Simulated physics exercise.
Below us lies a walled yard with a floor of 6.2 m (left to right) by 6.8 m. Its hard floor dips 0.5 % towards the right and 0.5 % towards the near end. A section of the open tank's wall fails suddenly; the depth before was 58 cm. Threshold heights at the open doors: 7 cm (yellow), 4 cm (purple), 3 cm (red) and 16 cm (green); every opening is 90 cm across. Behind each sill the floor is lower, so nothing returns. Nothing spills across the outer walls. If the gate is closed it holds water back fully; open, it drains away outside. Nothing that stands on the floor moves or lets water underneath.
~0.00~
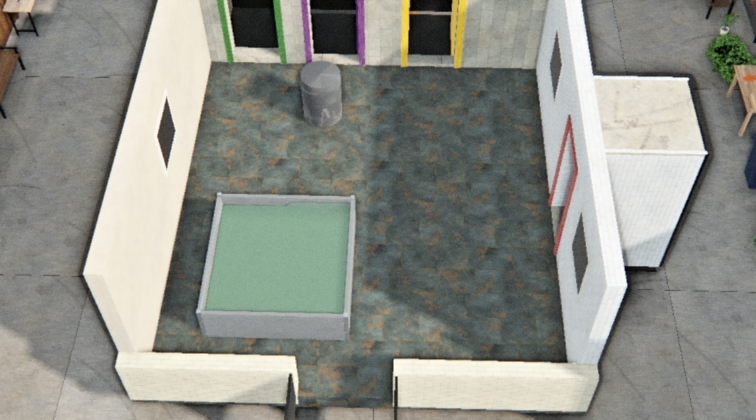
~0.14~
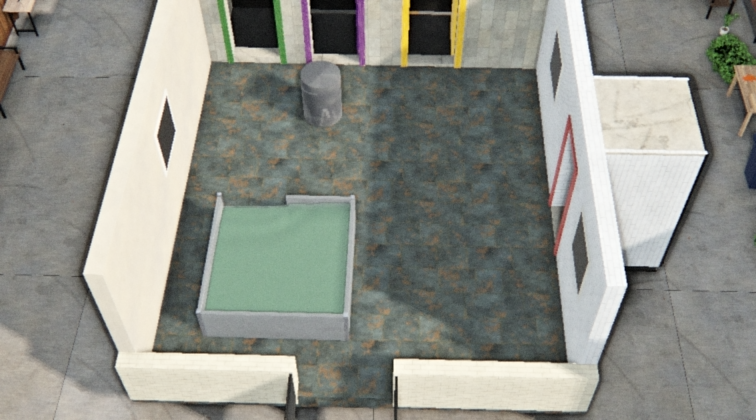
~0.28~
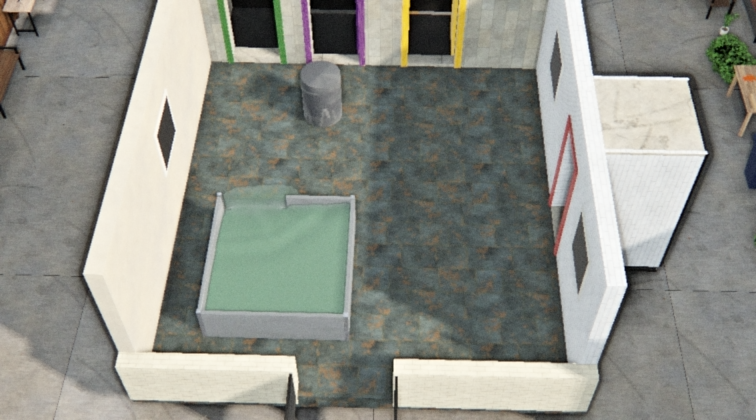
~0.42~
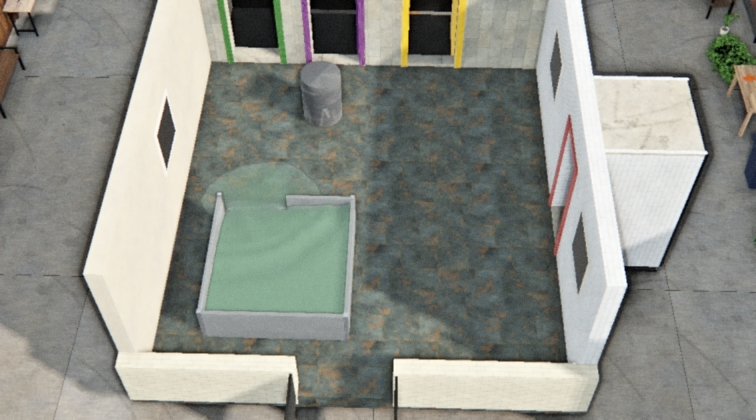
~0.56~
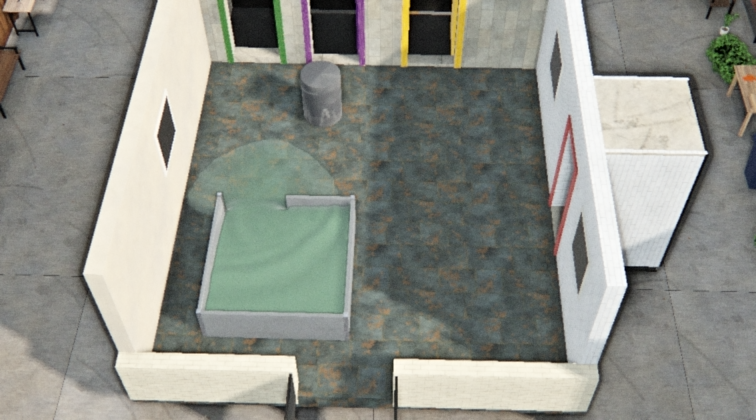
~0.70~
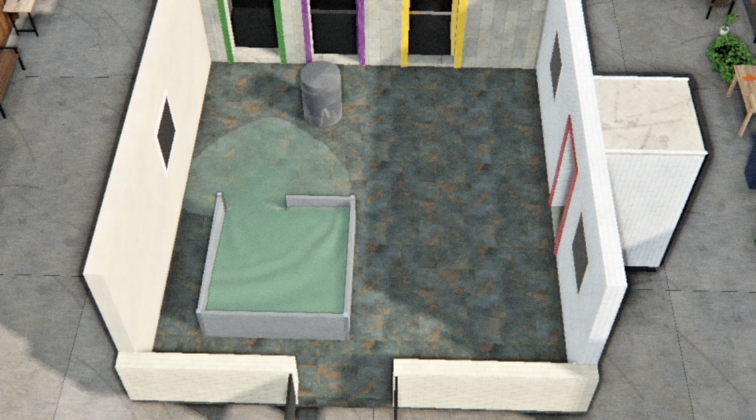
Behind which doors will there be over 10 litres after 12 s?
The water let in: At the yellow door it keeps below the limit; at the purple door it goes over the limit; at the red door it goes over the limit; at the green door it passes the limit.
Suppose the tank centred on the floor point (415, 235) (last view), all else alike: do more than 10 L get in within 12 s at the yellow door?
Then: Yellow past it.
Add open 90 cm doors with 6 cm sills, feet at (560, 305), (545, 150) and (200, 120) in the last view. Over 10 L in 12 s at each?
In that order: Under, past it, past it.
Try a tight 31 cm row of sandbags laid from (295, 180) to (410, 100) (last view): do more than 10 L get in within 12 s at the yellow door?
Against that limit: Yellow past it.
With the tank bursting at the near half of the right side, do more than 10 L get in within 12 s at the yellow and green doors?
Against that limit: Yellow past it, green below.
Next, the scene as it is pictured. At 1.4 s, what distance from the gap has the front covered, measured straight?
Roughly 3.8 m.
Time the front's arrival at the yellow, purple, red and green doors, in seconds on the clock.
Arrival: Yellow 2.6 s, purple 1.6 s, red 6.0 s, green 1.2 s.
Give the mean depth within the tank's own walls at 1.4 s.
Roughly 44 cm on average.
After 1.4 s water covers 25 % of the floor and is deepest (33 cm) near (256, 214); yellow door not reached, purple door not reached, red door not reached, green door 13 cm at the sill, 0 L in.
After 2.2 s water covers 30 % of the floor and is deepest (36 cm) near (229, 71); yellow door not reached, purple door 7 cm at the sill, 3 L in, red door not reached, green door 30 cm at the sill, 4 L in.
After 3.5 s water covers 45 % of the floor and is deepest (26 cm) near (233, 98); yellow door 6 cm at the sill, 0 L in, purple door 11 cm at the sill, 21 L in, red door not reached, green door 25 cm at the sill, 83 L in.
After 7.0 s water covers 65 % of the floor and is deepest (14 cm) near (484, 77); yellow door 4 cm at the sill, 0 L in, purple door 8 cm at the sill, 84 L in, red door 5 cm at the sill, 0 L in, green door 13 cm at the sill, 111 L in.
After 12.0 s water covers 95 % of the floor and is deepest (12 cm) near (538, 388); yellow door 6 cm at the sill, 1 L in, purple door 5 cm at the sill, 108 L in, red door 5 cm at the sill, 21 L in, green door 6 cm at the sill, 112 L in.
